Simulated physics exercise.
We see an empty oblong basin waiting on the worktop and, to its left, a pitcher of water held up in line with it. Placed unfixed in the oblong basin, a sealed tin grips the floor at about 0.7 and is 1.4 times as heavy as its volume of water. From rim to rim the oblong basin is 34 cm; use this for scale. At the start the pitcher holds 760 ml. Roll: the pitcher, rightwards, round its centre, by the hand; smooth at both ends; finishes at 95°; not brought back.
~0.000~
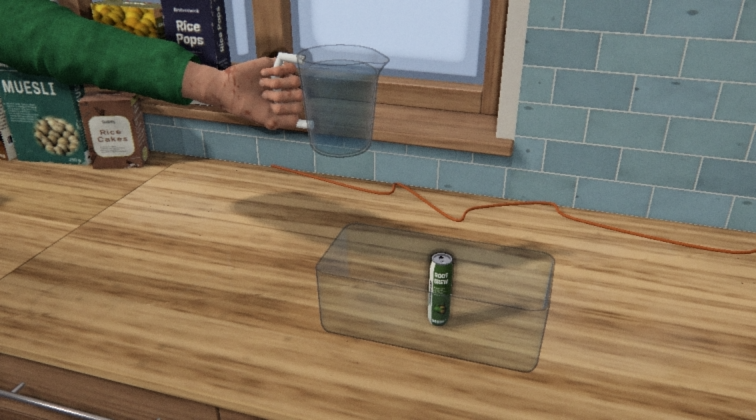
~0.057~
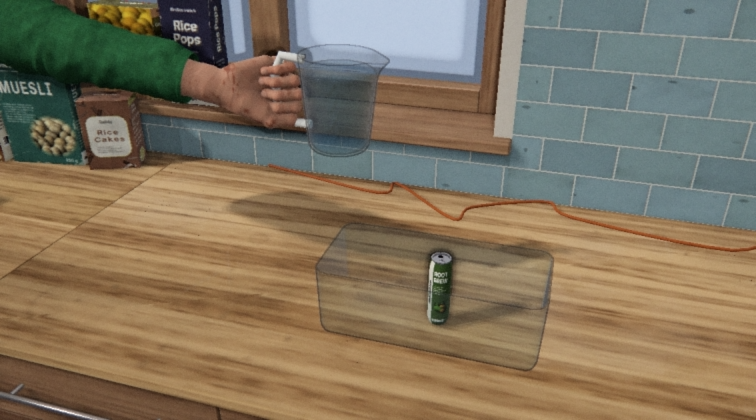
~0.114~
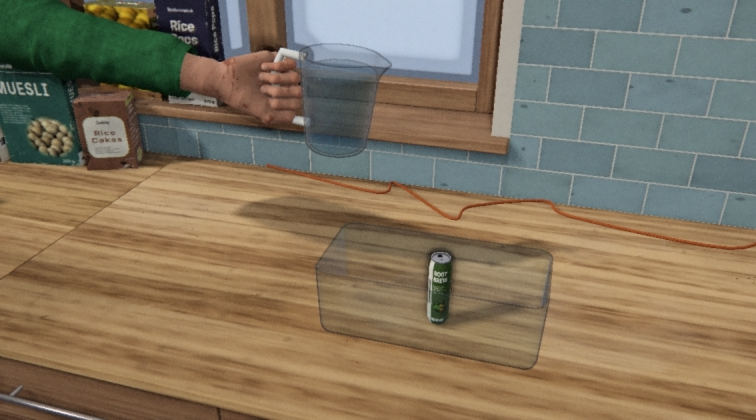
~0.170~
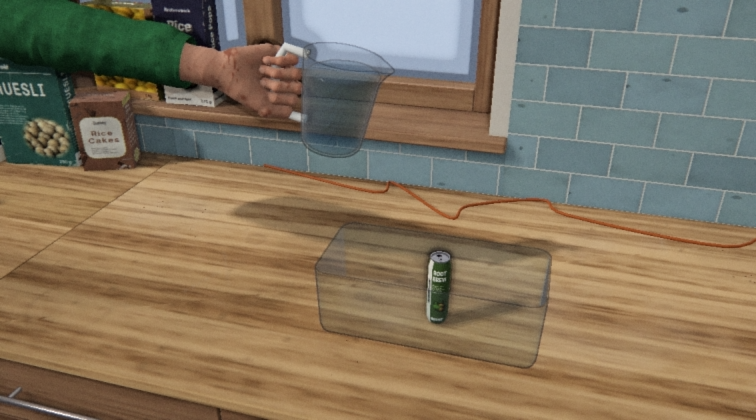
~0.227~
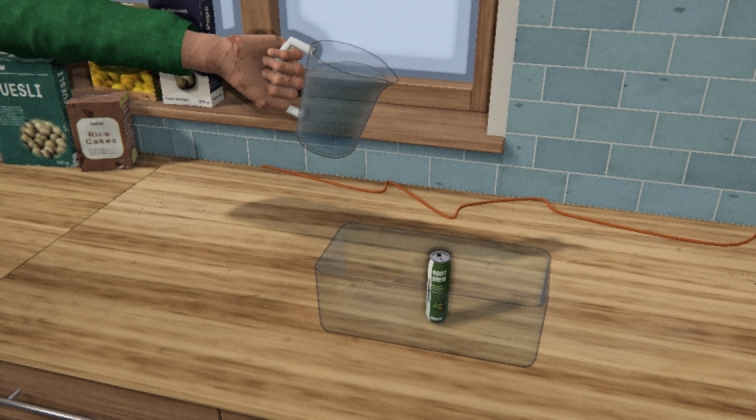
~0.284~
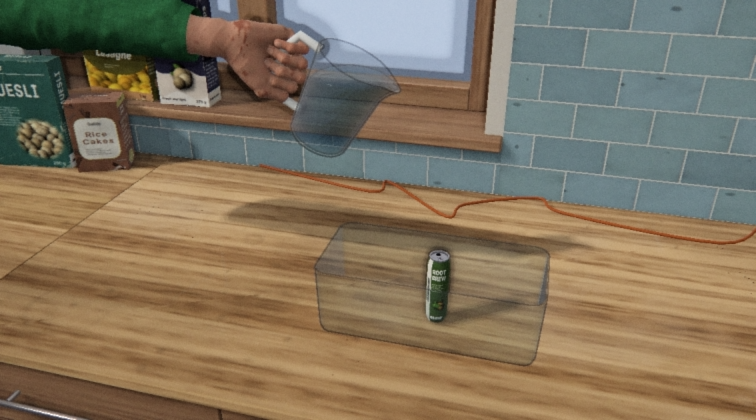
On a wooden kitchen worktop, a green tin stands within a clear, oblong basin while a hand in a green sleeve holds a see-through pitcher up to the left. The hand keeps the pitcher almost upright at first, then turns it steadily rightward, its spout dipping toward the basin's side.
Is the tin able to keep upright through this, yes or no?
Yes, it remains upright.
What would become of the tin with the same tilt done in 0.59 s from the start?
Outcome - the tin remains standing.
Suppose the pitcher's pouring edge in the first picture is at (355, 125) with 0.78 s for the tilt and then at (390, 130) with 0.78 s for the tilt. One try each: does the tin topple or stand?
First it stays up; then it topples.
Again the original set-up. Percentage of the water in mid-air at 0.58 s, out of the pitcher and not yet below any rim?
Close to 28 in a hundred.
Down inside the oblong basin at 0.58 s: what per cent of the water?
Roughly 4 percent.
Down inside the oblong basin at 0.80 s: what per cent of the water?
About 42 %.
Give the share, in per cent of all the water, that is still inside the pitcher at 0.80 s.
About 26 percent.
Then, 0.58 s in, the tilt is 81° and 67 per cent is still to pour; the tin stands where it began.
Then, 0.80 s in, the tilt is 95° and 26 per cent is still to pour; the tin stands where it began.
Then, 1.03 s in, the tilt is 95° and 6 per cent is still to pour; the tin stands where it began.
Then, 1.28 s in, the tilt is 95° and 1 per cent is still to pour; the tin stands where it began.
Finally, the tin stands where it began.
